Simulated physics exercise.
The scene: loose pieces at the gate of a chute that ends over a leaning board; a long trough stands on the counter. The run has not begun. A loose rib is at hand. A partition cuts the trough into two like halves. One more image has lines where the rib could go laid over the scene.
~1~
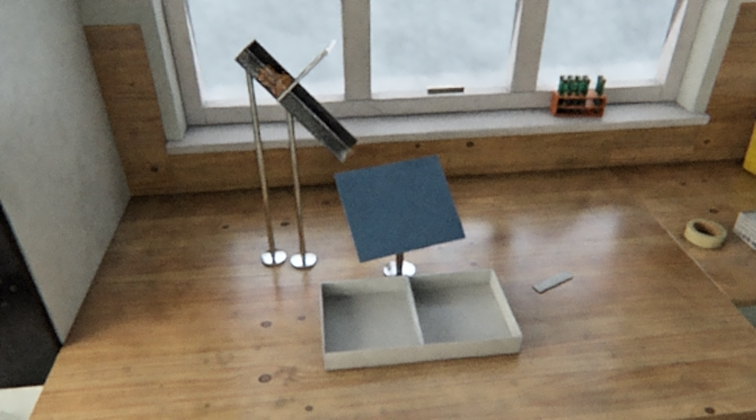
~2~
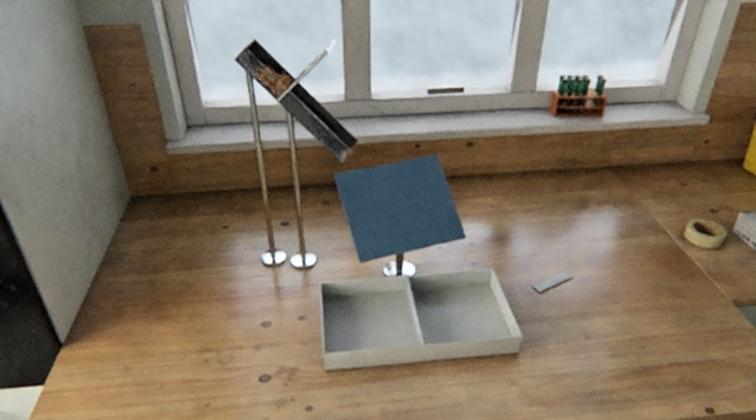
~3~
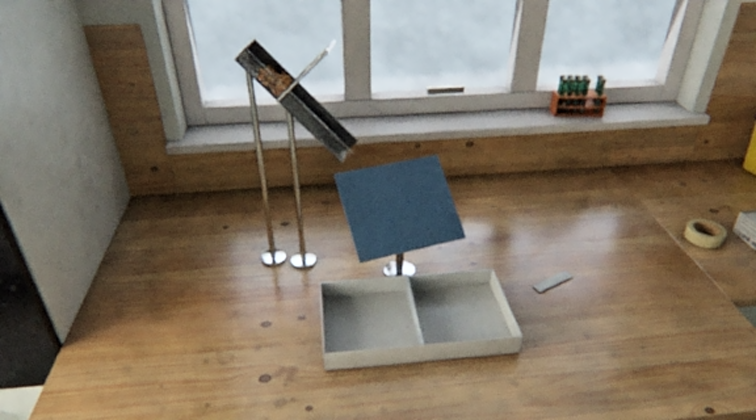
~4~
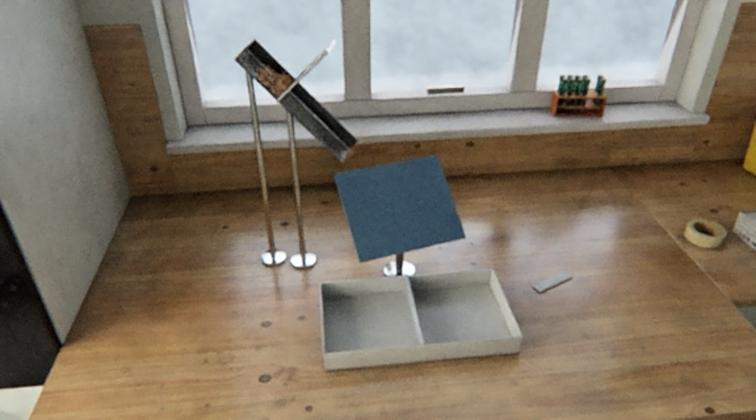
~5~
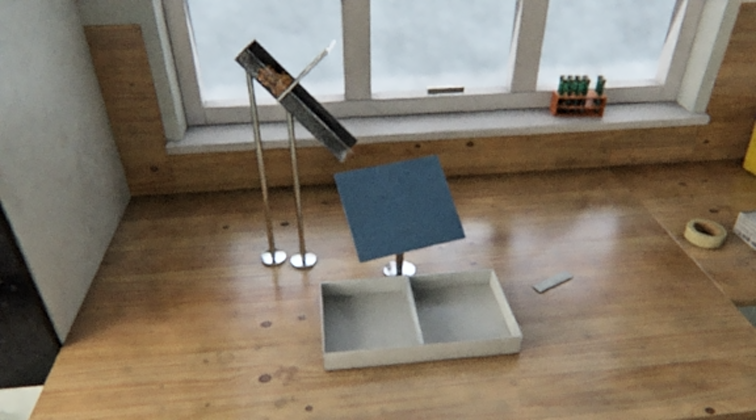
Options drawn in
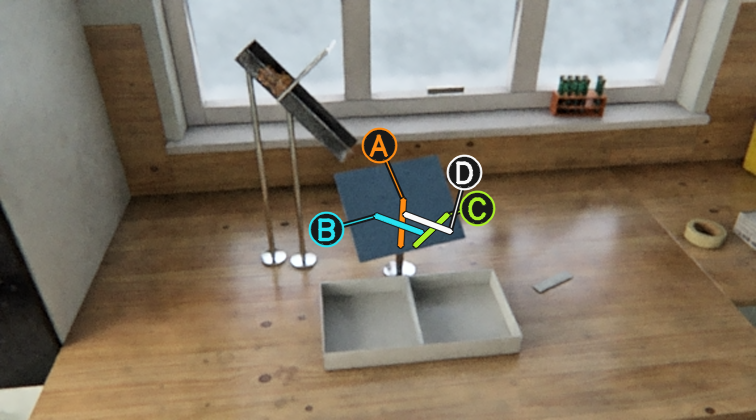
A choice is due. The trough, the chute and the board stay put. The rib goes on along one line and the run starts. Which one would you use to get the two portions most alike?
Choose C.
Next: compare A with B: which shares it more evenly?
The answer is A.
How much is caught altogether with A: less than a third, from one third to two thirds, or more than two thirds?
More than two thirds.
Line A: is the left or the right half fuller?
Left.
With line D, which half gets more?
More lands on the right.
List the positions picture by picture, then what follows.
The first picture shows load behind the gate near (277, 81), roasted chickpeas; lip of the chute near (345, 156), sloping fairly steeply.
The second picture shows middle of the board near (401, 206), tilted fairly steeply; middle of its low edge near (415, 250); of its high edge near (387, 164).
The third picture shows front corners of the trough near (324, 354) and (522, 336); front end of its middle wall near (424, 345).
The fourth picture shows middle of the load near (277, 81); lip near (345, 156).
The fifth picture shows middle of the load near (277, 81); lip near (345, 156).
On the marked copy, line A from (403, 200) to (400, 245); line B from (376, 216) to (421, 232); line C from (447, 215) to (415, 245); line D from (405, 214) to (450, 231).
If A is chosen, of what is caught, the bulk in the left half, close to a quarter in the right.
If B is chosen, of what is caught, only a few in the left half, all but a few in the right.
If C is chosen, of what is caught, close to half in the left half, close to half in the right.
If D is chosen, of what is caught, only a few in the left half, all but a few in the right.
